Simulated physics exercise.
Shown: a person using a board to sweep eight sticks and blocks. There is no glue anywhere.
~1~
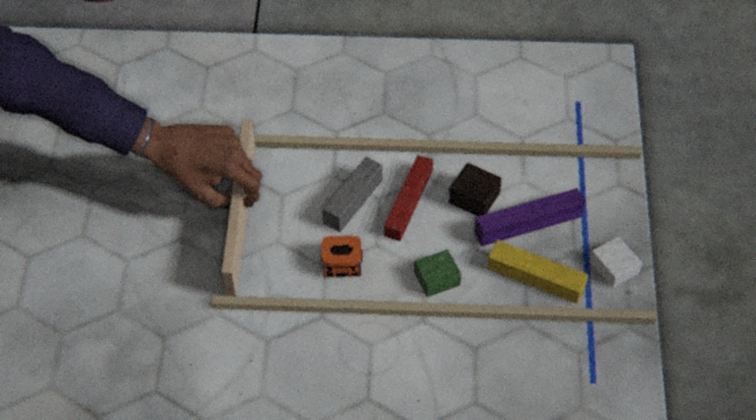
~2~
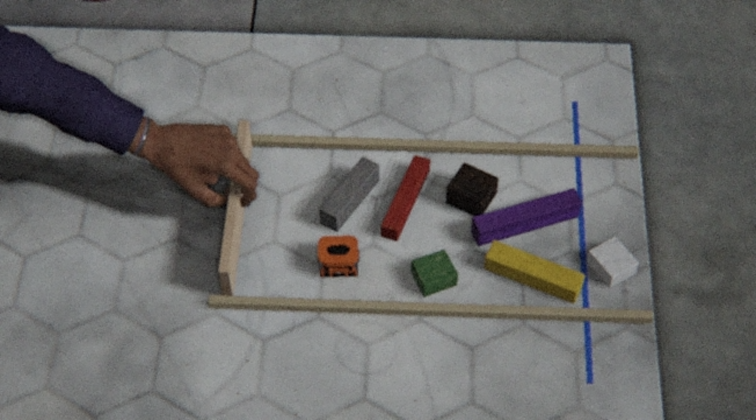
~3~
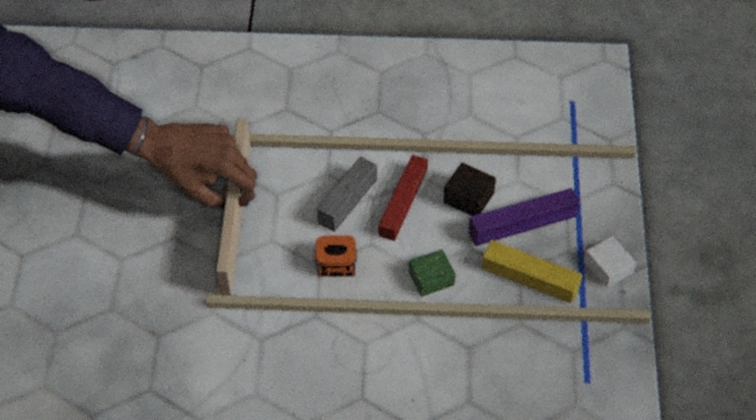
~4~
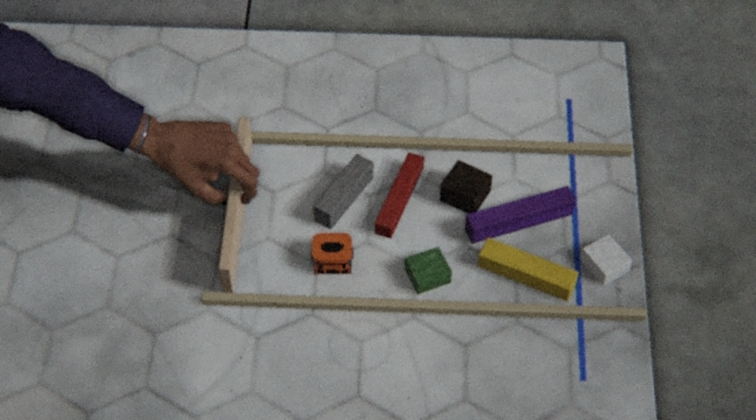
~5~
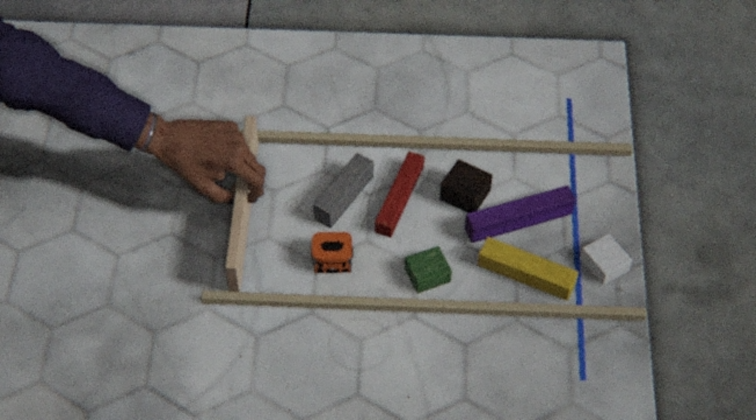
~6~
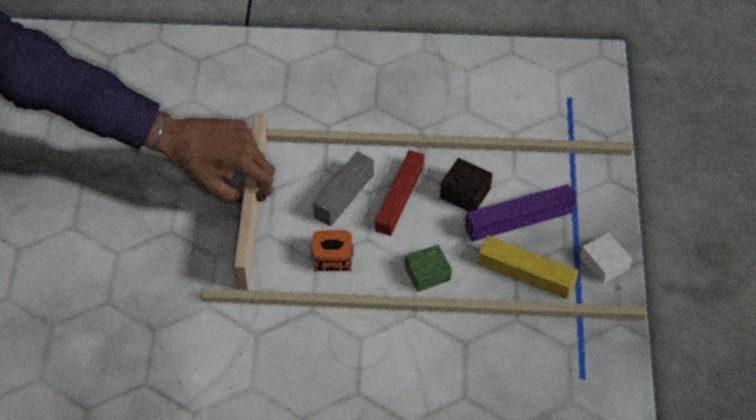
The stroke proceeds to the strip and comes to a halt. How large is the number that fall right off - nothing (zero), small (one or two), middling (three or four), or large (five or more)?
Middling - three or four.
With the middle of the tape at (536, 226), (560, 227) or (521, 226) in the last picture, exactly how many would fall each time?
Those tries give 0, 2 and 0.
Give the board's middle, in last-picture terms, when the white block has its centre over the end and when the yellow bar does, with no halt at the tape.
White block: (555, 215); yellow bar: (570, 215).
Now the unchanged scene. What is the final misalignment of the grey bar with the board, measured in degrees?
I'd estimate about 0 degrees.
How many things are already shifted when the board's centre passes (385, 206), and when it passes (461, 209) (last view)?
Tally at point one: 4; at point two: 7.
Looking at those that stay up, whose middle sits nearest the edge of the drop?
It's the black block.
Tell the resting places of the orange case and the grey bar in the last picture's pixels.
In the last picture the orange case sits around (597, 254) and the grey bar around (586, 197).
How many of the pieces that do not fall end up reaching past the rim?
The total comes out at 1.
Soon after, none off yet; white block at rest near (606, 258); yellow bar at rest near (527, 267); purple stick at rest near (520, 213).
After that, none off yet; white block at rest near (606, 258); yellow bar displaced a little near (564, 270); purple stick displaced a little near (568, 210).
In the end, the number that fall off is three or four; gone, purple stick, yellow bar and white block.
